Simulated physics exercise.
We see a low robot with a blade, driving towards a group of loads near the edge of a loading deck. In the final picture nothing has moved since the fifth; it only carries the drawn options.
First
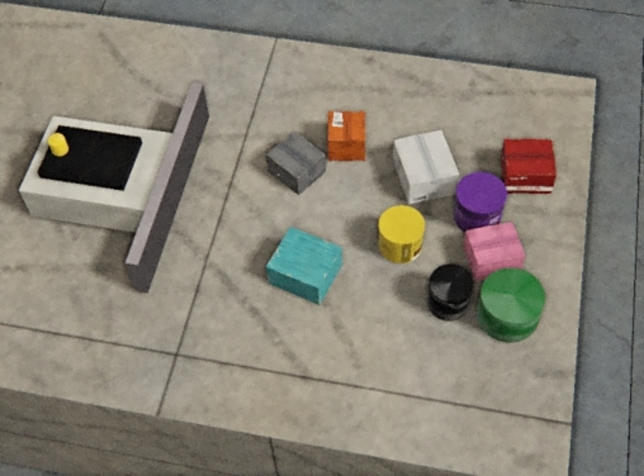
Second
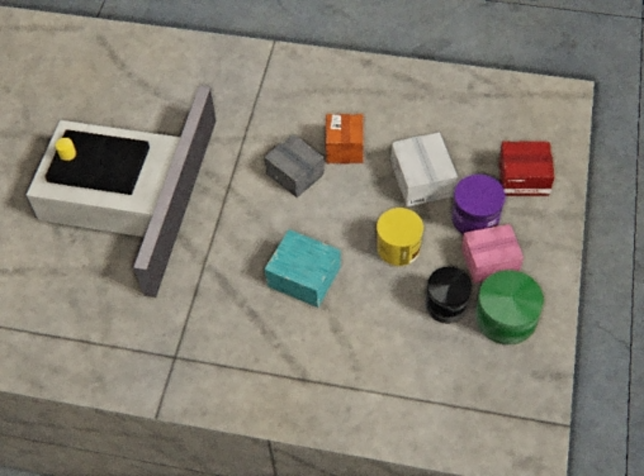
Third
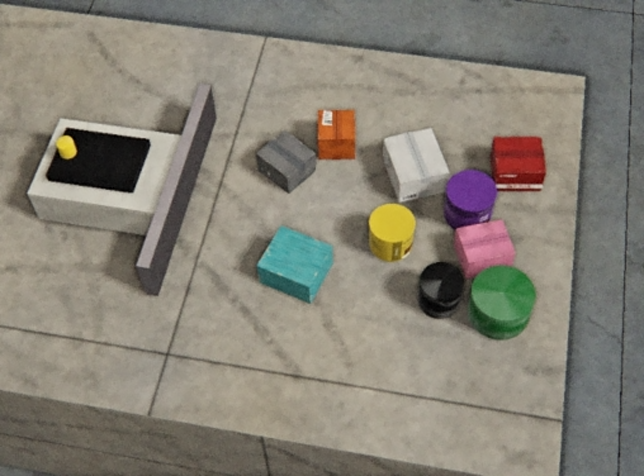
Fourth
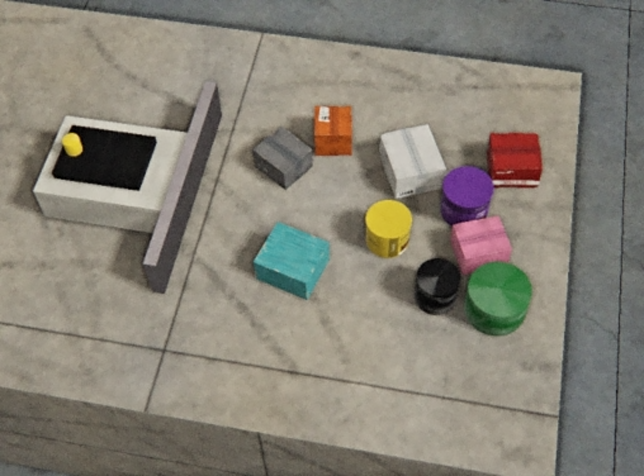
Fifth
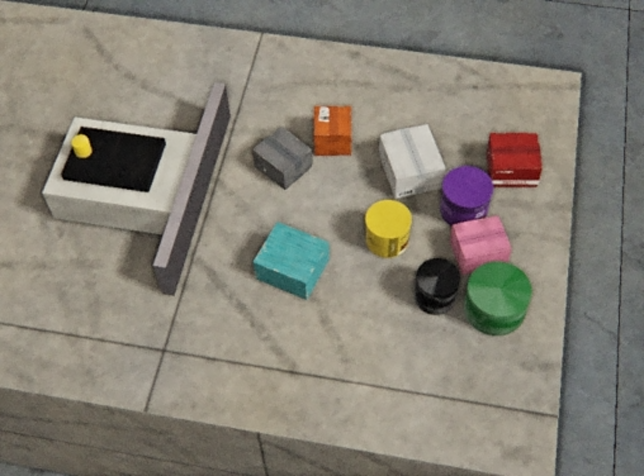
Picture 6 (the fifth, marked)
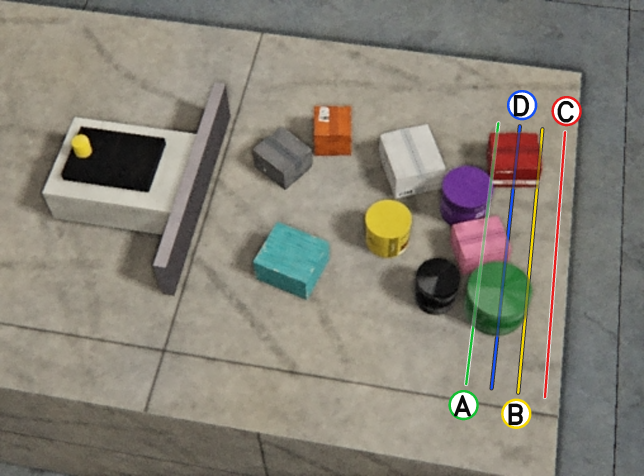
To begin with, a low white robot with an upright grey blade sits at the left of a stone-coloured deck, facing a scattered group of colourful boxes and canisters. It creeps rightward, slightly narrowing the gap, while the loads stay in place on the deck, still untouched by the blade.
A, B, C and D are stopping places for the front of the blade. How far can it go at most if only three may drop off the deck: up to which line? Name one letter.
A is the last line within the limit.
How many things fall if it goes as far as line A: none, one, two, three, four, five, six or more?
By then, two.
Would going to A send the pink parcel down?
No.
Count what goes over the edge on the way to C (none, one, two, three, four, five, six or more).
In all, six or more.
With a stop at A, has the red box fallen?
Yes.
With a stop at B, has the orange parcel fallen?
By then, no.
On the marked copy, A at (484, 243); B at (531, 250); C at (556, 253); D at (507, 246).
Following A. Soon after the start, robot (223, 173); orange parcel (351, 122); turquoise crate (319, 262).
Later, robot (327, 188); green canister (529, 305); red box (539, 162).
In the end, robot (407, 200); green canister over the edge; red box over the edge; two fallen.
As for the rest, B drops five; C drops nine; D drops five.
